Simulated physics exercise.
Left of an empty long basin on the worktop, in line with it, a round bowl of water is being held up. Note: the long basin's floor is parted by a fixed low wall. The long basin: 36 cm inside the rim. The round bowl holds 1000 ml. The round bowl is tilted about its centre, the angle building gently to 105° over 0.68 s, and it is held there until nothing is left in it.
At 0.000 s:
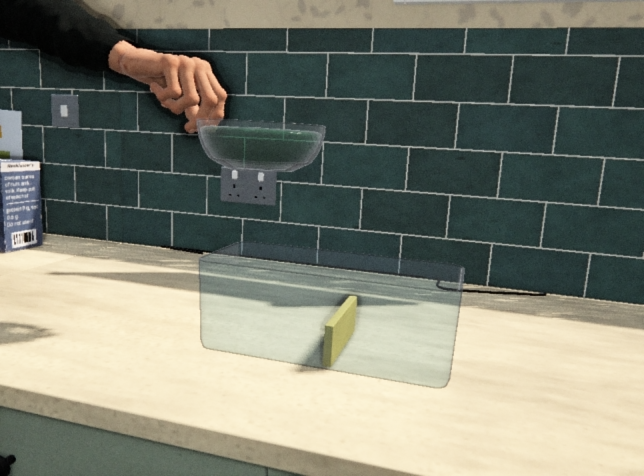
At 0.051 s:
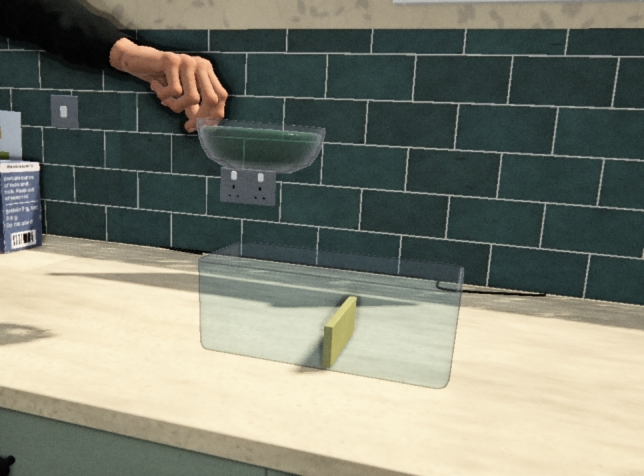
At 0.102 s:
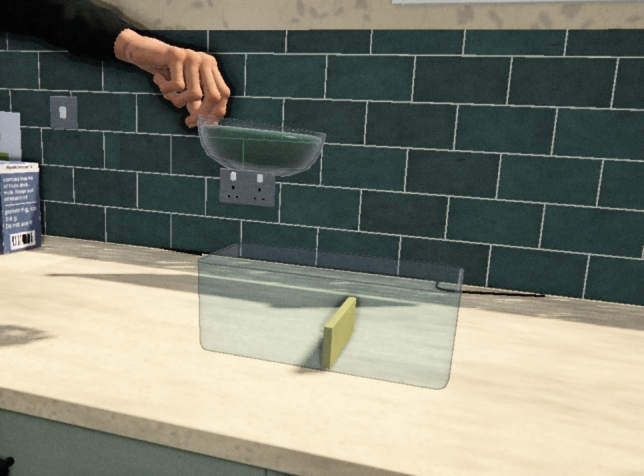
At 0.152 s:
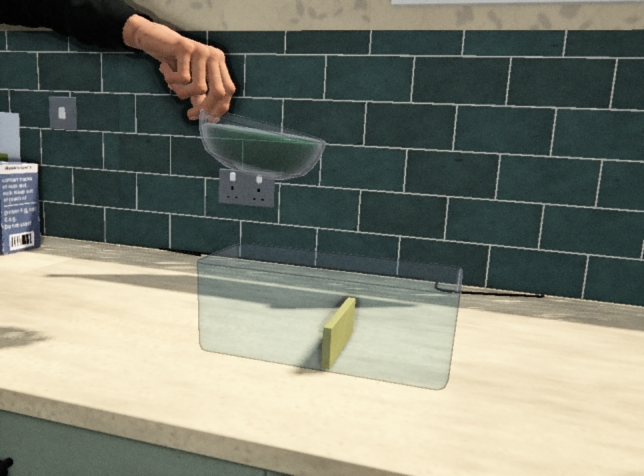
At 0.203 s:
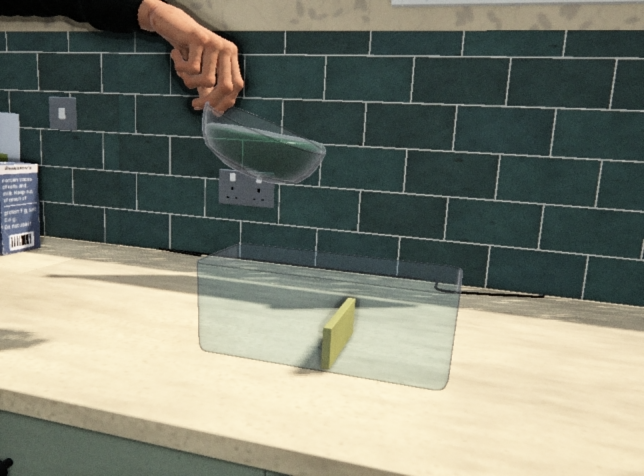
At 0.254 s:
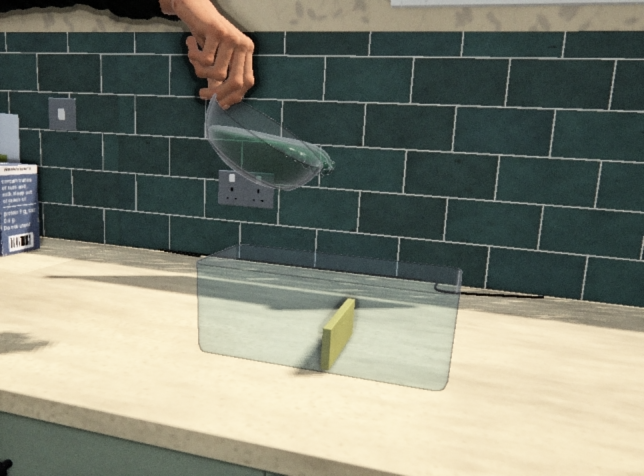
A hand tilting a clear round bowl of water rightward above a long transparent basin, water starting to slip over its rim.
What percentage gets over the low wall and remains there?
52 %.
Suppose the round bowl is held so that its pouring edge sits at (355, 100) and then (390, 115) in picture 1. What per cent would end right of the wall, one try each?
Some 75 and 80 per cent, in that order.
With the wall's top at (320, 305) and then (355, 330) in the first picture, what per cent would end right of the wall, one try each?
Result: 75 per cent, then 40 per cent.
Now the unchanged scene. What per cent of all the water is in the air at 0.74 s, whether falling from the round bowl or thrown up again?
I'd say some 12 per cent is in the air.
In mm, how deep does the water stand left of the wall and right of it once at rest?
16 mm left, 22 mm right.
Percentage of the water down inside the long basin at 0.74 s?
About 86 per cent.
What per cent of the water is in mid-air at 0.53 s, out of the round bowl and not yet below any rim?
Estimate: Some 40 % of the total.
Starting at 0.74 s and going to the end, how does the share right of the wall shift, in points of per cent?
Result: An increase, close to 1.
After 0.53 s the tilt is 93° and 7 per cent is still to pour, 6 is left of the wall and 46 right of it.
After 0.74 s the tilt is 105° and 0 per cent is still to pour, 34 is left of the wall and 51 right of it.
After 0.95 s the tilt is 105° and 0 per cent is still to pour, 43 is left of the wall and 52 right of it.
After 1.18 s the tilt is 105° and 0 per cent is still to pour, 43 is left of the wall and 52 right of it.
In the end 43 per cent lies left of the wall, 52 right of it and 5 outside.
